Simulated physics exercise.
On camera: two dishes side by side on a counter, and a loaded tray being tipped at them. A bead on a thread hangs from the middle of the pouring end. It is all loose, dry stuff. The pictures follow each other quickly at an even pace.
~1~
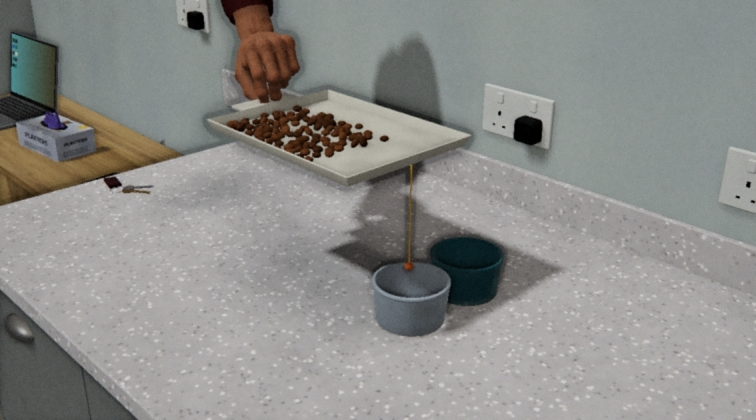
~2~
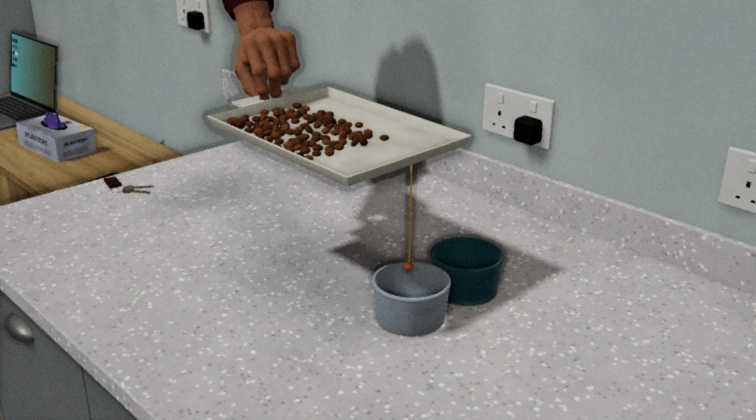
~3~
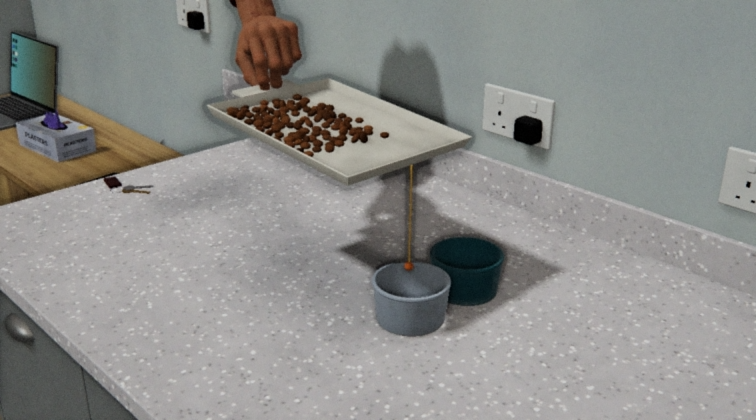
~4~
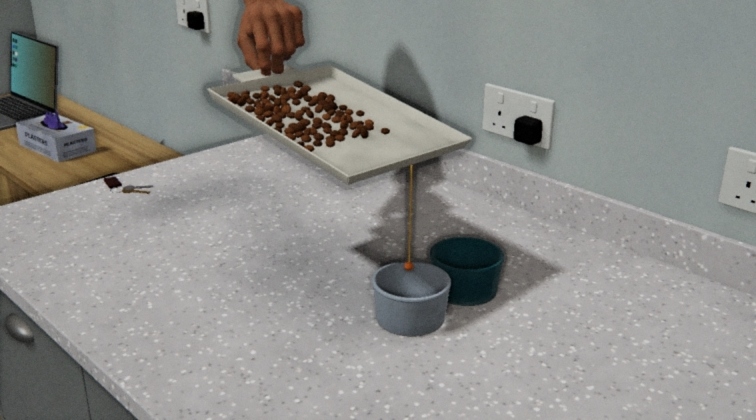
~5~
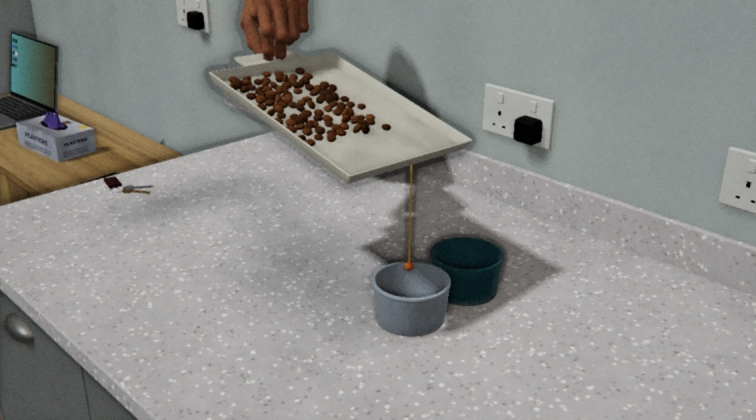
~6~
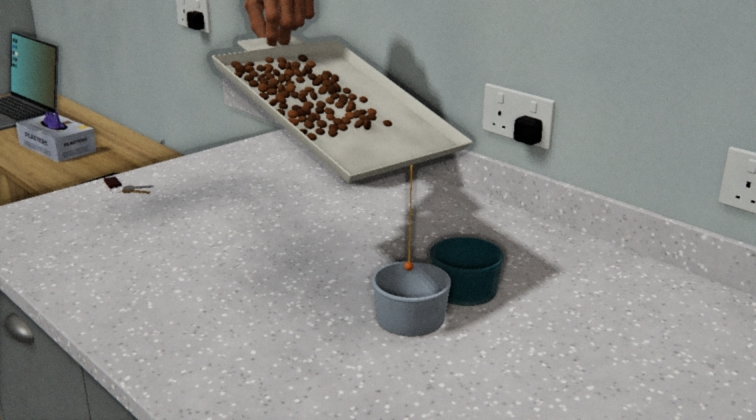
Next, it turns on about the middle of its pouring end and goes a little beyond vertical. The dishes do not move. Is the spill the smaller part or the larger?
Caught overall: Less than half.
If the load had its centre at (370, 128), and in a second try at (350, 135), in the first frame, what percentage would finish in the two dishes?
About 40 and 50 per cent.
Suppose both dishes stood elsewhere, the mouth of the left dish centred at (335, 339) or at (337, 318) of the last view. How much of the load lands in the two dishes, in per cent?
First some 20, then 10 per cent.
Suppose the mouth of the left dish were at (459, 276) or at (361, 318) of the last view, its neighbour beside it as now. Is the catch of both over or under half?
First under half, then less than half.
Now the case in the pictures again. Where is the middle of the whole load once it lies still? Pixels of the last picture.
At about (483, 327).
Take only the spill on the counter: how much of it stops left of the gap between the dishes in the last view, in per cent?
Close to 20 per cent.
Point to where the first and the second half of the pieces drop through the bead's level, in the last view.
Around (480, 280) and then (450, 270).
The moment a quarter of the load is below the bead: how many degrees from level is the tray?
At about 75°.
Soon, tray tipped steeply; about two thirds on the tray; about a third in the air.
A while on, tray tipped past a quarter turn; a stray few on the tray; a small part in the left dish; a small part in the right dish; about two thirds outside both; a small part in the air.
Towards the end, tray tipped past a quarter turn; a small part in the left dish; about a quarter in the right dish; most outside both.
Finally, tray tipped past a quarter turn; a small part in the left dish; about a quarter in the right dish; most outside both.
